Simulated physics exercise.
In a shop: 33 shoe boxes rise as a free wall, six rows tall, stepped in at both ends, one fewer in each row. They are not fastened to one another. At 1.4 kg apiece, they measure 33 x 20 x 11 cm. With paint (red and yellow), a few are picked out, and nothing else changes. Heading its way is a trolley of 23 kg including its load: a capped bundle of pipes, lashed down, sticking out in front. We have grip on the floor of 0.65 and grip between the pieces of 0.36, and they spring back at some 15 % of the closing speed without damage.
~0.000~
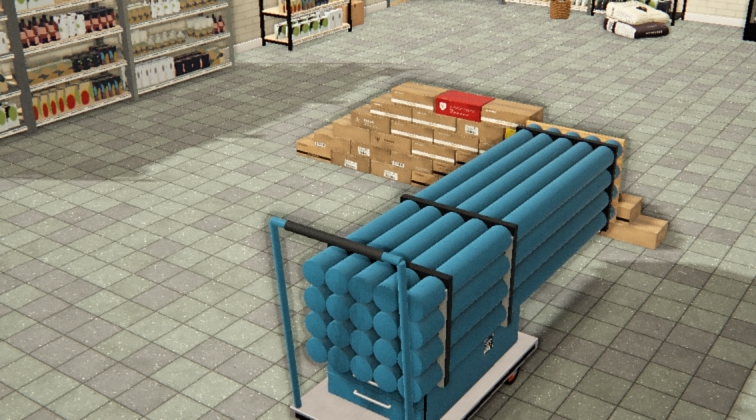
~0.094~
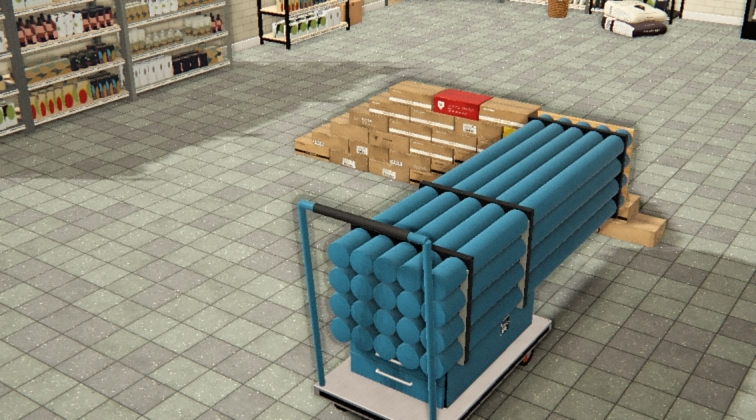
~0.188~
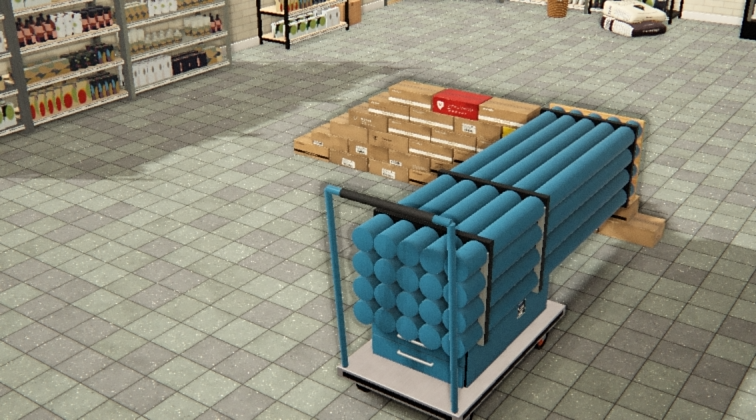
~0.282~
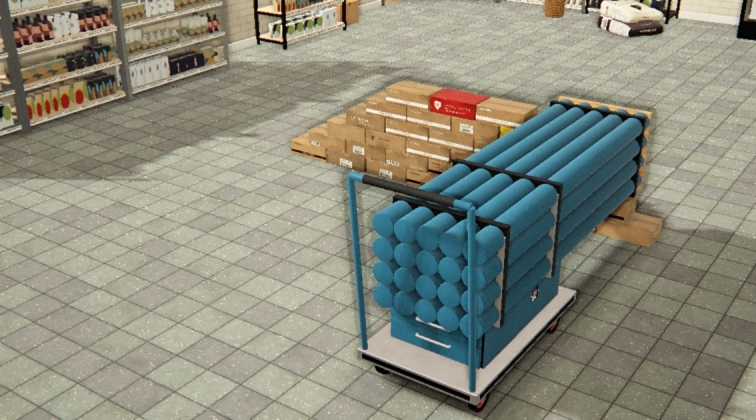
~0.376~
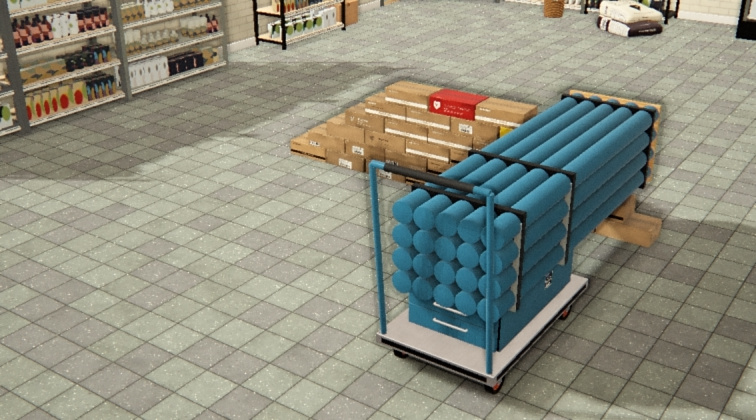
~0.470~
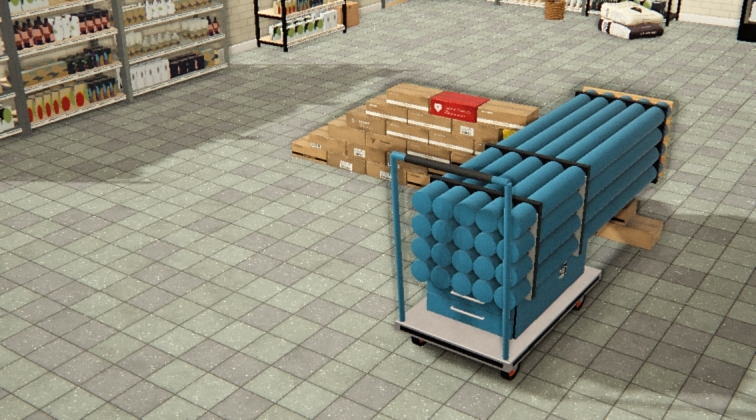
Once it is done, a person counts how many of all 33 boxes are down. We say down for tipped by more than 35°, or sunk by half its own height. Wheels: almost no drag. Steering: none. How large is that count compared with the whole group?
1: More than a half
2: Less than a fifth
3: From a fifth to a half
Less than a fifth (2).
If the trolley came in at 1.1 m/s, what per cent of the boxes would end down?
In that case about 0 per cent.
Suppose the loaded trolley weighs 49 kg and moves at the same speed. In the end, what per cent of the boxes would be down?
Estimate: Near 10 per cent down.
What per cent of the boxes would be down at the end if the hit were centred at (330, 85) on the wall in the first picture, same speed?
Roughly 0 per cent would end down.
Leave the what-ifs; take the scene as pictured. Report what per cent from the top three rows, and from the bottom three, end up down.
10% and 0%.
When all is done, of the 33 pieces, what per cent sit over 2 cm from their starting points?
It works out to 25 percent.
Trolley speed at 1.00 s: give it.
Roughly 1.1 m/s.
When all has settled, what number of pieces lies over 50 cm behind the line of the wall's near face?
Estimate: Roughly 0 of them.
By 1.00 s, load 99 cm past the wall's line, still rolling; 1 of the 33 boxes down; yellow box moved 11 cm.
By 1.30 s, load 1.22 m past the wall's line, still rolling; 1 of the 33 boxes down; yellow box moved 11 cm.
When it is over (2.5 s), load 1.25 m past the wall's line, still rolling; 1 of the 33 boxes down; yellow box moved 11 cm; red box unmoved. That is 3 per cent. In pixels of the last frame, middles, yellow box near (543, 134), red box near (460, 107).
